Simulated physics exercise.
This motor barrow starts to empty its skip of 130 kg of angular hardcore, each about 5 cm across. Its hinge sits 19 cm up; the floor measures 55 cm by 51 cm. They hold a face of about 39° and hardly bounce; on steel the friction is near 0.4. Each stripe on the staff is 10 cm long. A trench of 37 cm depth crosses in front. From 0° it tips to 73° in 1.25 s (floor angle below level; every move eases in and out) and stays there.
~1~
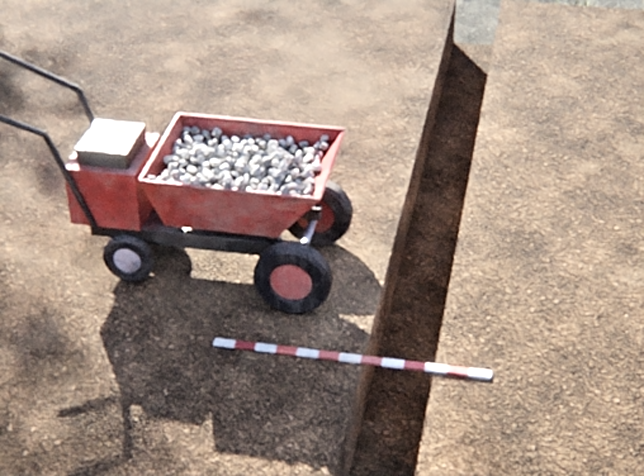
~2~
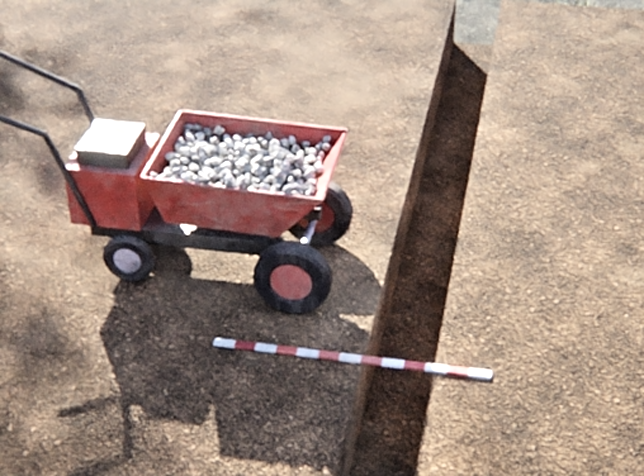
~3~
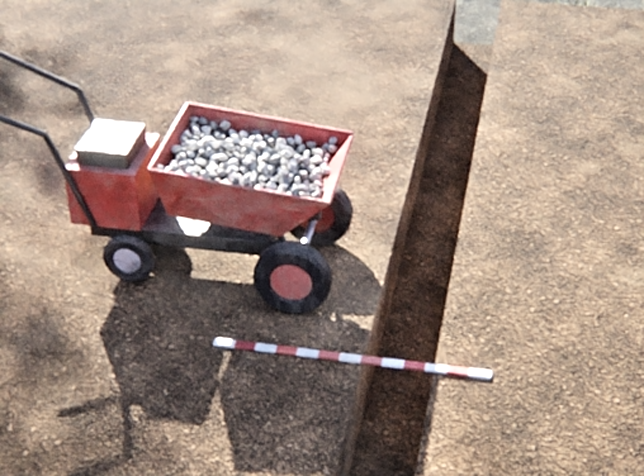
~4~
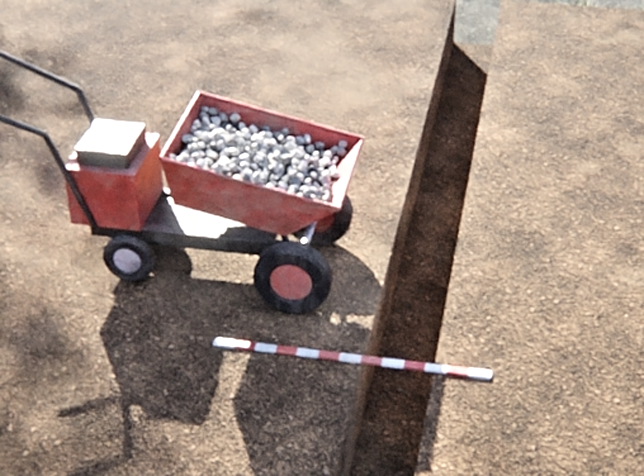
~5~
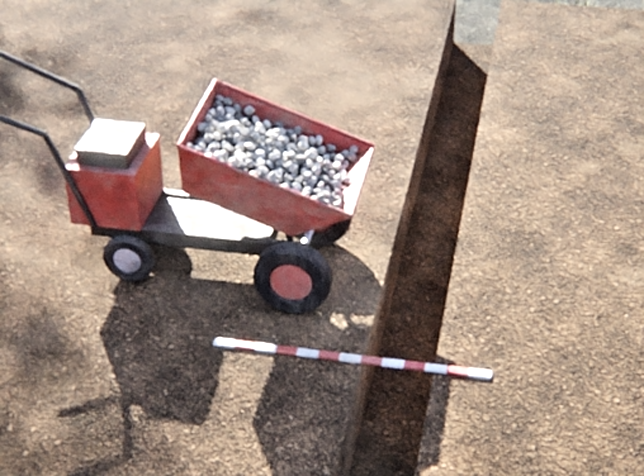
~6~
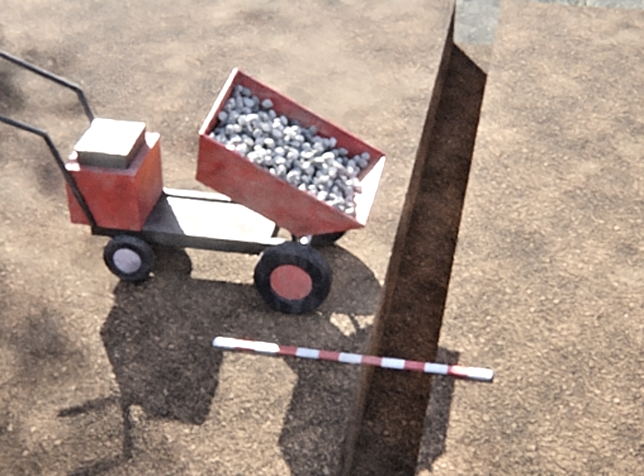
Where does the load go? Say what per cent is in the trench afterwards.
Close to 75 in a hundred.
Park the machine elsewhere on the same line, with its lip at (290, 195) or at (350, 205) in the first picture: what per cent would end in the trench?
First some 95, then 40 per cent.
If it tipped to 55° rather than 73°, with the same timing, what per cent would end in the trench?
Then about 15 per cent.
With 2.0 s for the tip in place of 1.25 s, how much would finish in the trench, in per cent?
In that case some 80 per cent.
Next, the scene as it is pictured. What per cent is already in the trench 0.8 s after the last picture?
Some 25 per cent.
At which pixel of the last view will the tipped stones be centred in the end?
Their middle is at about (430, 327).
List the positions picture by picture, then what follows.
The skip is at 0°, its lip at (319, 200); the top of the load is at (248, 153), in the first frame.
Lip at (322, 201), floor tilted 1°, highest stones at (239, 150), in the second frame.
Lip at (329, 204), floor tilted 6°, highest stones at (216, 144), in the third frame.
Lip at (340, 209), floor tilted 12°, highest stones at (211, 128), in the fourth frame.
The skip is at 20°, its lip at (352, 217); the top of the load is at (221, 115), in the fifth frame.
The skip is at 28°, its lip at (365, 227); the top of the load is at (234, 103), in the sixth frame.
Then, 0.4 s after the last picture the floor is at 62°, 100 % in the skip; the foremost stones are at (403, 251).
Then, 0.8 s after the last picture the floor is at 73°, 68 % in the skip, 24 % in the trench, 8 % past the trench; the foremost stones are at (489, 312).
Then, 1.2 s after the last picture the floor is at 73°, 32 % in the skip, 43 % in the trench, 25 % past the trench; the foremost stones are at (559, 285).
Then, 3.1 s after the last picture the floor is at 73°, 0 % in the skip, 75 % in the trench, 25 % past the trench; the foremost stones are at (581, 299).
